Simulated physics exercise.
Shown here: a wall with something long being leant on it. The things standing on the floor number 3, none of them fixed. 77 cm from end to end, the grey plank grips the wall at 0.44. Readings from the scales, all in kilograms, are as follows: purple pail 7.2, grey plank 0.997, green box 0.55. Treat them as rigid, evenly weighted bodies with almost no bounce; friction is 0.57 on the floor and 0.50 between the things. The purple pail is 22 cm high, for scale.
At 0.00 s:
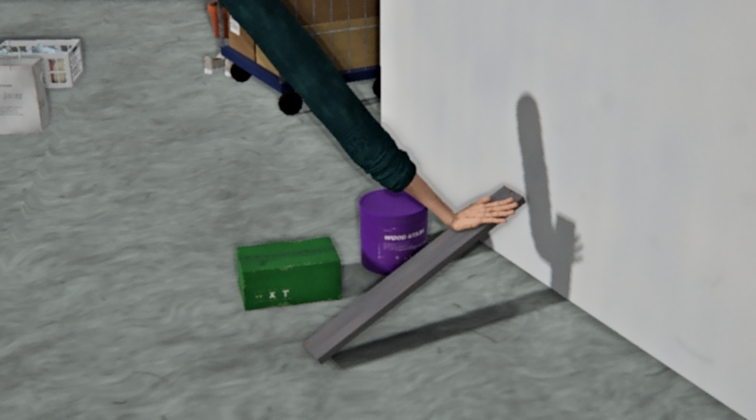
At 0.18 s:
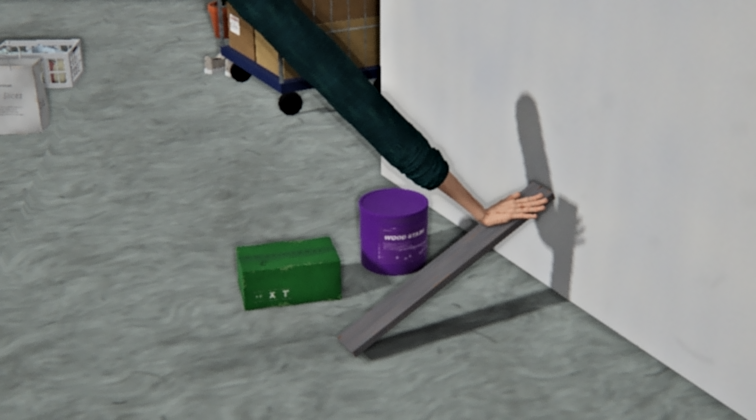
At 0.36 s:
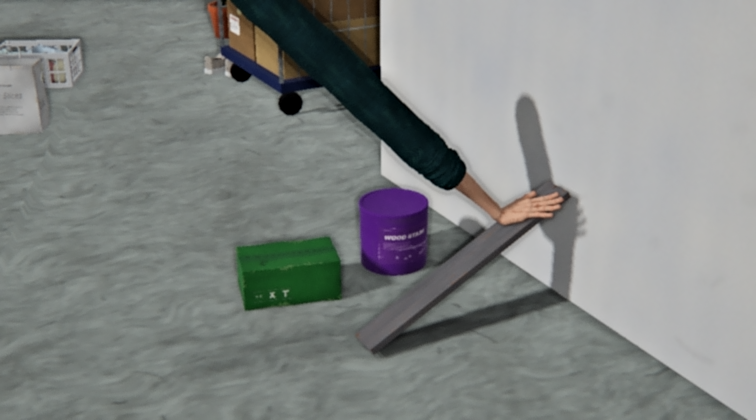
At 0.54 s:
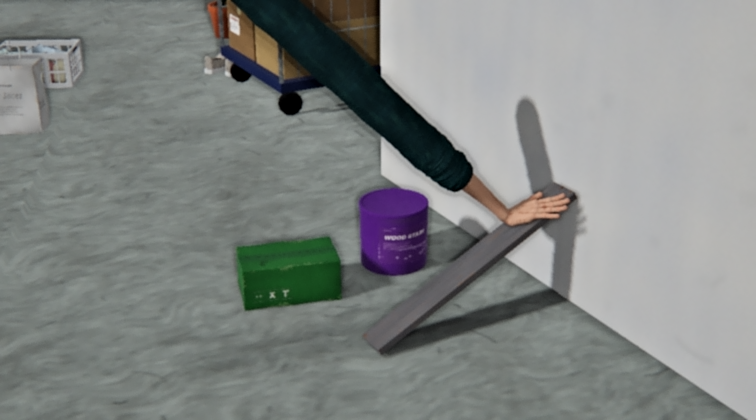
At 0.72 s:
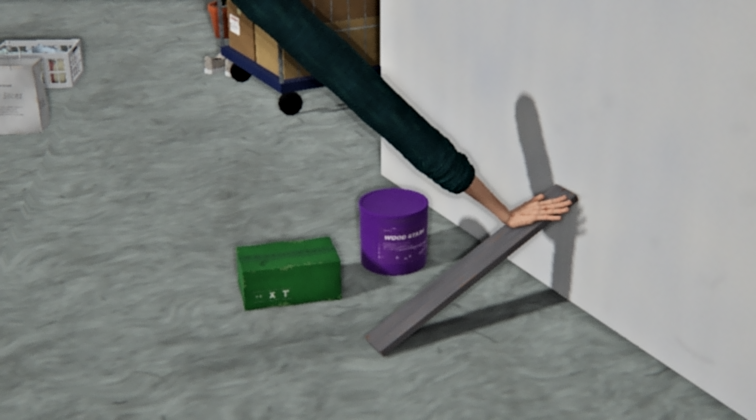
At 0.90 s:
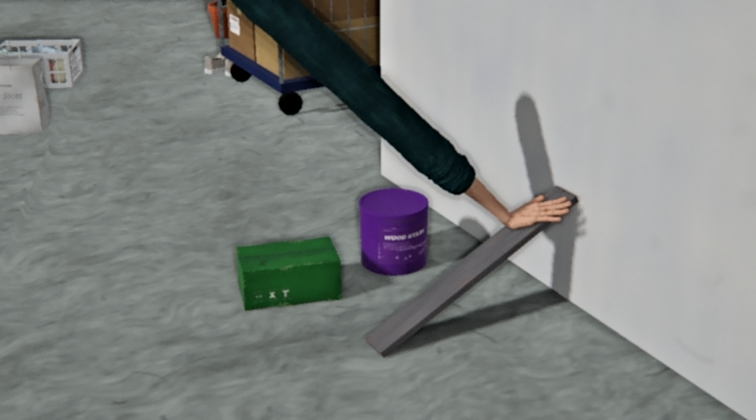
An arm in a dark green sleeve moved a long grey plank rightward until it leaned against the white wall, then kept a hand on it, while the purple pail and green box stayed still.
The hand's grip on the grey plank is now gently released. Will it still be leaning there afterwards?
Look, it sinks lower.
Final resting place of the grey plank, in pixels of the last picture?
It comes to rest around (460, 322).
After 1.30 s, grey plank leaning 12° more than when let go near (465, 293).
After 1.40 s, grey plank leaning 27° more than when let go near (460, 322).
At rest (2.2 s), not toppled but over 10 cm from the start, grey plank; the other 2 in place, give or take 10 cm. Seen from the same camera at the end, grey plank near (460, 322). The plank slides down.
